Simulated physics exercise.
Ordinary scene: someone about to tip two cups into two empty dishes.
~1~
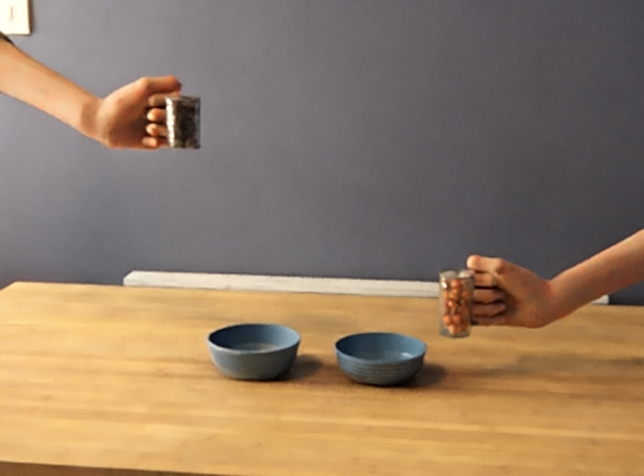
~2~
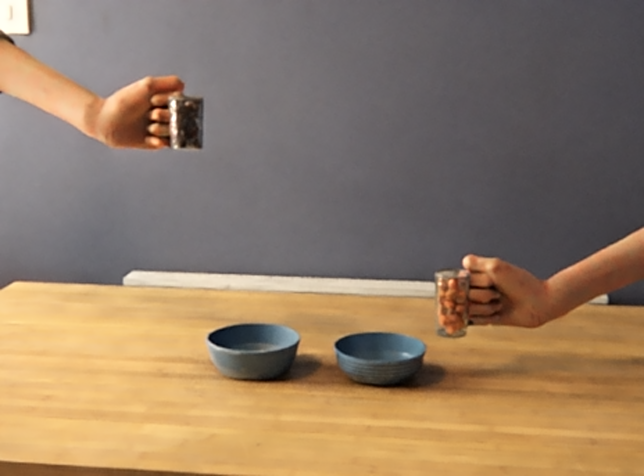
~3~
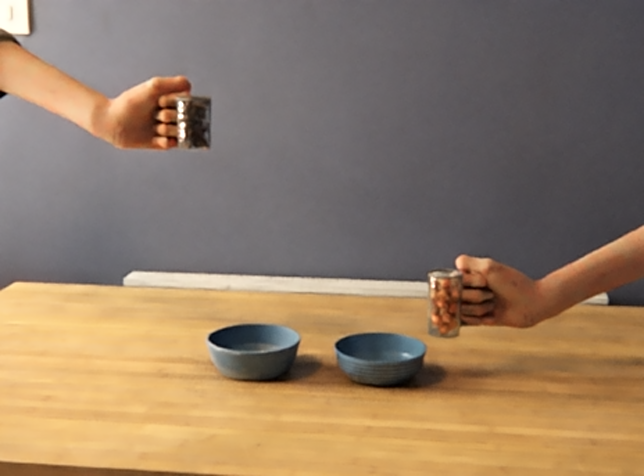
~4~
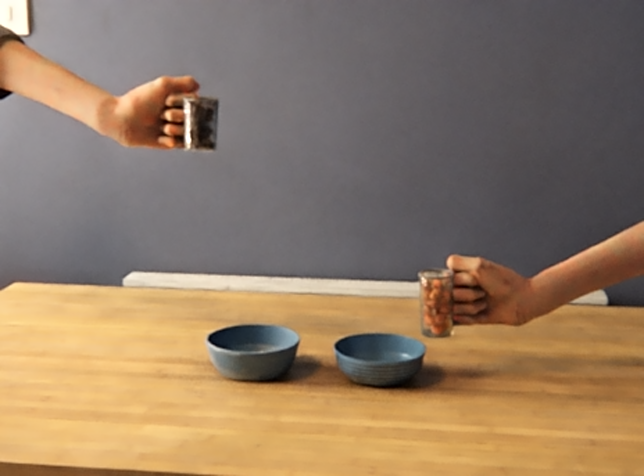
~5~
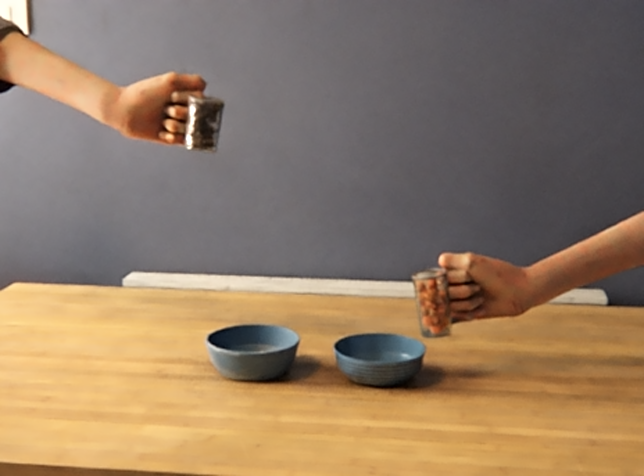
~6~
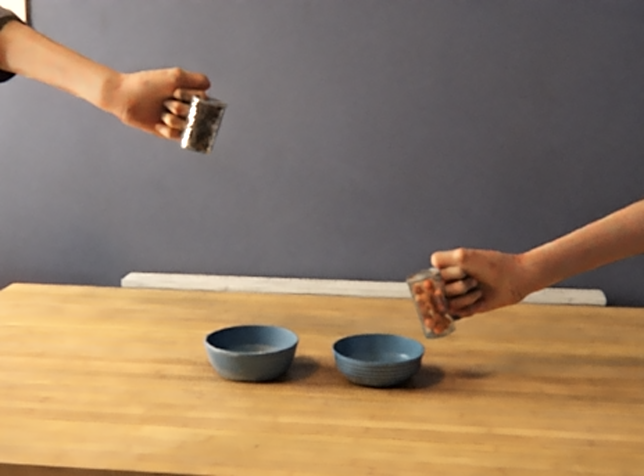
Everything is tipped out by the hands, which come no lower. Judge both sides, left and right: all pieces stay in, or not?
Left dish - not all stay in; right - all stay in.
Then, 0.29 s after the last picture, left, all still in the cup; right, all still in the cup.
Then, 0.66 s after the last picture, left, all still in the cup; right, all still in the cup.
Then, 1.05 s after the last picture, left, about half still in the cup, a small part in the dish, about a third in the air; right, nearly all still in the cup, a small part in the dish, a small part in the air.
By the end, left, most in the dish, a small part outside the dish; right, all in the dish, none outside the dish.
